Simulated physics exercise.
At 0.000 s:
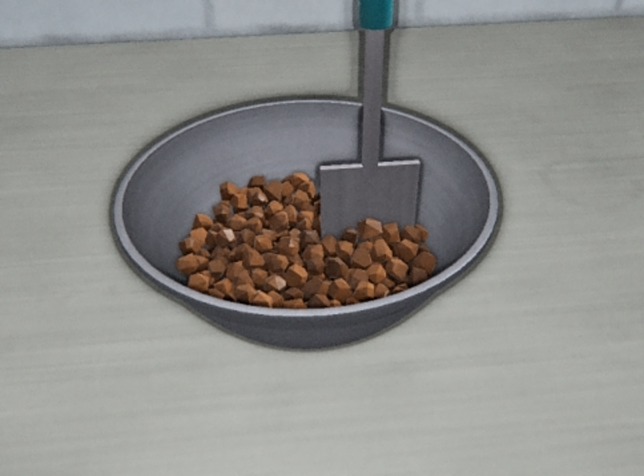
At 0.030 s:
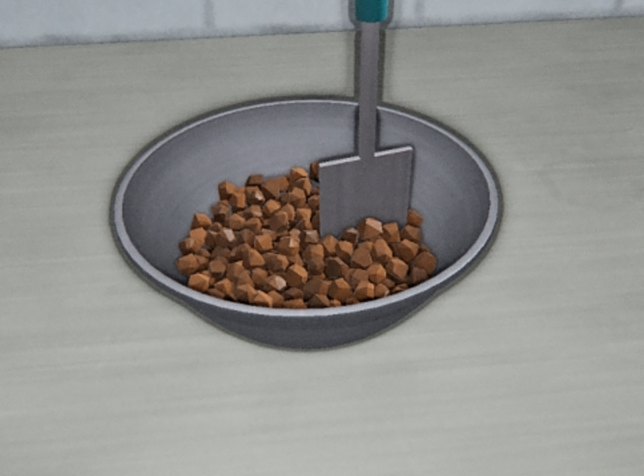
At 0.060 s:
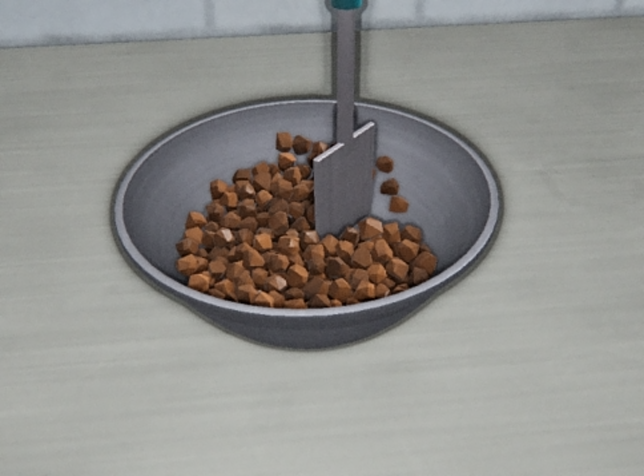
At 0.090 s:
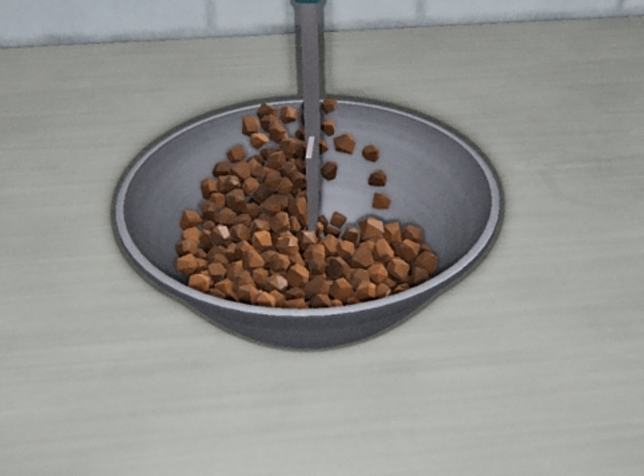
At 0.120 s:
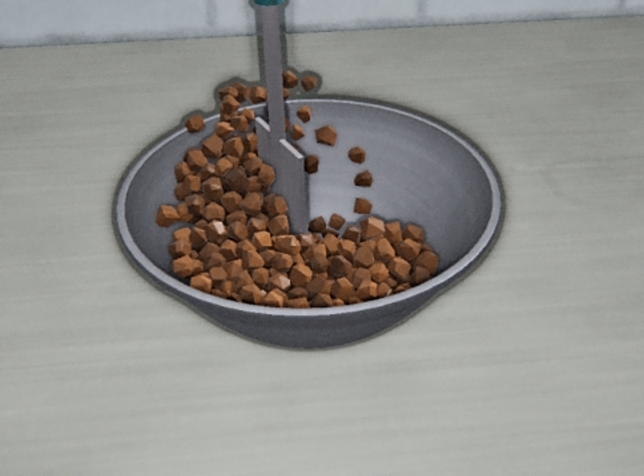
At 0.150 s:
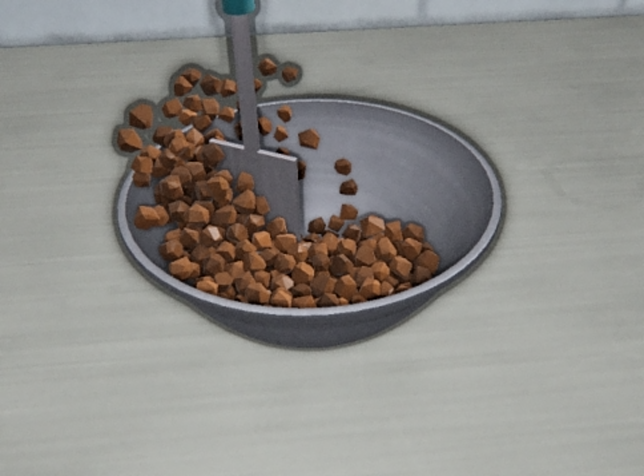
In this clip, a flat metal tool with a teal handle stands among brown pellets in a gray bowl, then sweeps around from right to left, turning as it pushes them into a heap, some rising above the far-left rim.
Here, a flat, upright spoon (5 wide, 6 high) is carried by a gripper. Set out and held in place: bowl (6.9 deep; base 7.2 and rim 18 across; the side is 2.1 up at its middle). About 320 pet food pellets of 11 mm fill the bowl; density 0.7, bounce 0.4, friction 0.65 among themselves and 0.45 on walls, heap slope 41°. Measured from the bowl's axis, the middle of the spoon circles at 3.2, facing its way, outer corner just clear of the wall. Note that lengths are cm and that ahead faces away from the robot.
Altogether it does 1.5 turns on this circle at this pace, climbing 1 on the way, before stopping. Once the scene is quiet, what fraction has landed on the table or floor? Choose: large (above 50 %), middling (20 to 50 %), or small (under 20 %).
Middling.
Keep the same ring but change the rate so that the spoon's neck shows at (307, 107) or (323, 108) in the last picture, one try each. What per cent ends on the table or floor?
About 10 % for one try and about 5 % for the other, in order.
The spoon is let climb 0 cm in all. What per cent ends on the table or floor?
My guess is close to 40 per cent.
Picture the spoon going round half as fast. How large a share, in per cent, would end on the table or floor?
About 5 percent, I'd say.
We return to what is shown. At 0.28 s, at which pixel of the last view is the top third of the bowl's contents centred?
Look near (401, 248) for its middle.
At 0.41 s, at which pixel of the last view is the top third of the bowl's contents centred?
In the last picture it sits around (323, 154).
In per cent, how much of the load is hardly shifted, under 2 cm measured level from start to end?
I'd guess close to 5 percent of the load.
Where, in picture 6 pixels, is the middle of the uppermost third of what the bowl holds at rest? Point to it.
In the final view it lies around (240, 244).
By 0.28 s, 297° round, highest piece 12 above the table; 263 in the bowl, 8 on the table or floor, 48 in flight or on the tool.
By 0.41 s, 83° round, highest piece 11 above the table; 223 in the bowl, 59 on the table or floor, 37 in flight or on the tool.
By 0.67 s, 180° round, highest piece 6 above the table; 209 in the bowl, 110 on the table or floor.
By 1.37 s, 180° round, highest piece 6 above the table; 209 in the bowl, 110 on the table or floor.
Final count, 209 in the bowl, 110 on the table or floor. That is 34 % on the table or floor.
